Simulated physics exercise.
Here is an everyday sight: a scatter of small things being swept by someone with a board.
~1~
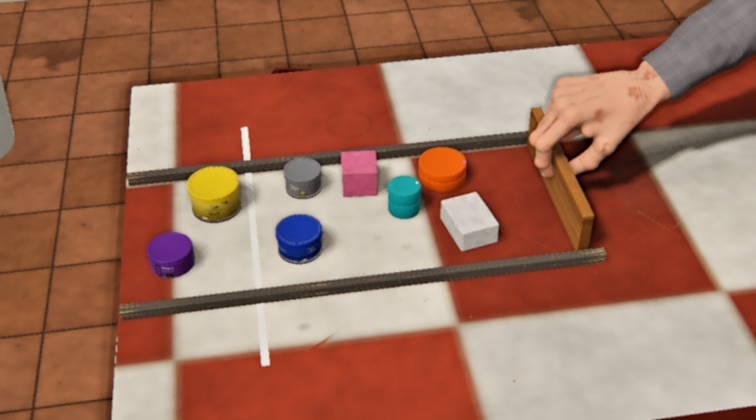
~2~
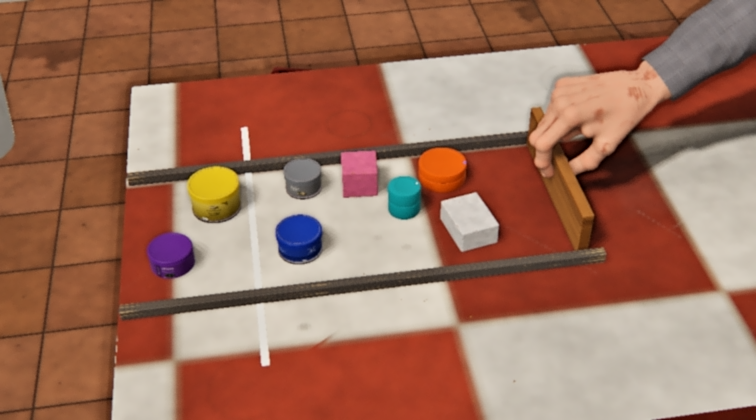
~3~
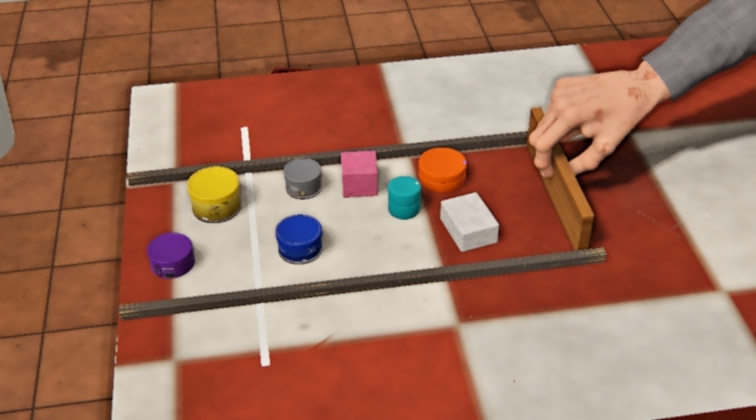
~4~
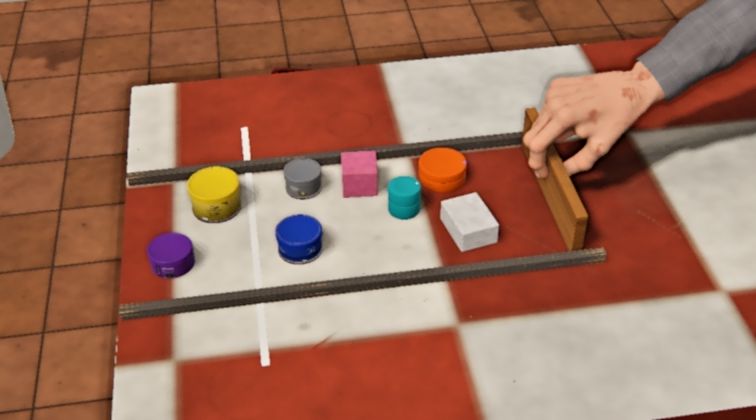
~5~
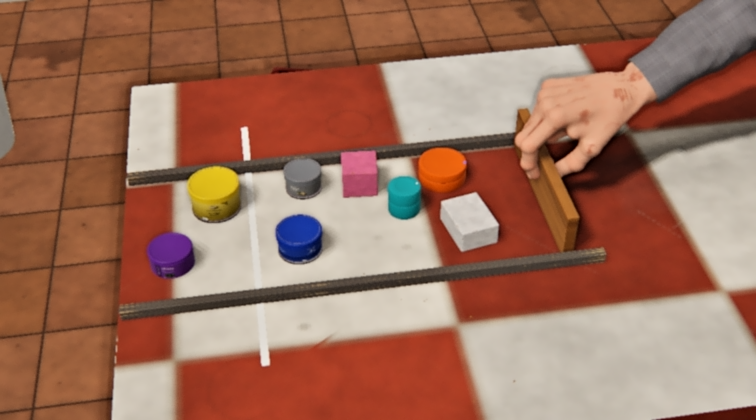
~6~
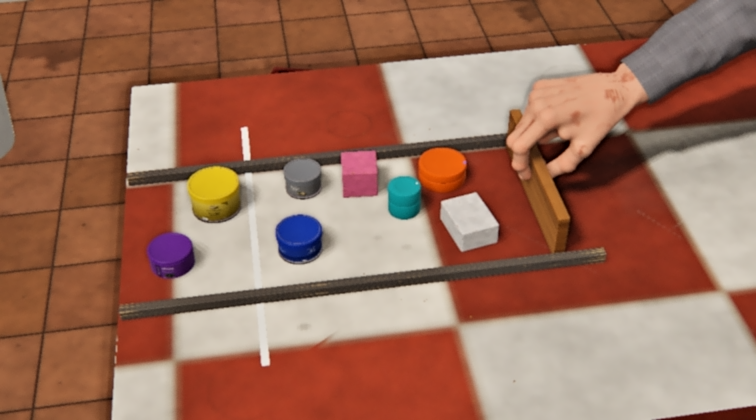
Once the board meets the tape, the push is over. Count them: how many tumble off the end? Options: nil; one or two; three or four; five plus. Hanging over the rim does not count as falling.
Nil.
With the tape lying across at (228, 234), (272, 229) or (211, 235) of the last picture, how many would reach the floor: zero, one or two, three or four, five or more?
So, one after another, I'd give zero; zero; just one or two.
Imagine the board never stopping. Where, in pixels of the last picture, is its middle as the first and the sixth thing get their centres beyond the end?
Pixels, in order: Around (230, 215), around (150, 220).
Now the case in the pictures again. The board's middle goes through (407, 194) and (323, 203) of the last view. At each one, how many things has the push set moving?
The count reaches 5 first and 7 second.
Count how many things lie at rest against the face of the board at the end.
It touches 3.
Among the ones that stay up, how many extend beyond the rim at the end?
In total, 0 of them.
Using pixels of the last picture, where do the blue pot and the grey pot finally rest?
The blue pot ends up near (191, 252), and the grey pot near (148, 187).
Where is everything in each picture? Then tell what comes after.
In the first picture, purple tub (171, 255); yellow tin (215, 195); blue pot (299, 239); board (558, 177); tape (254, 230).
In the second picture, yellow tin (215, 195); board (558, 177).
In the third picture, blue pot (299, 239); white block (469, 222).
In the fourth picture, purple tub (172, 256); turquoise lid (404, 198).
In the fifth picture, yellow tin (215, 195); grey pot (303, 179).
In the sixth picture, purple tub (172, 256); yellow tin (215, 195); blue pot (299, 239); board (535, 179); tape (254, 230).
Early on, none off yet; purple tub at rest near (172, 256); yellow tin at rest near (215, 195); blue pot at rest near (299, 239).
Finally, the number that fall off is zero.
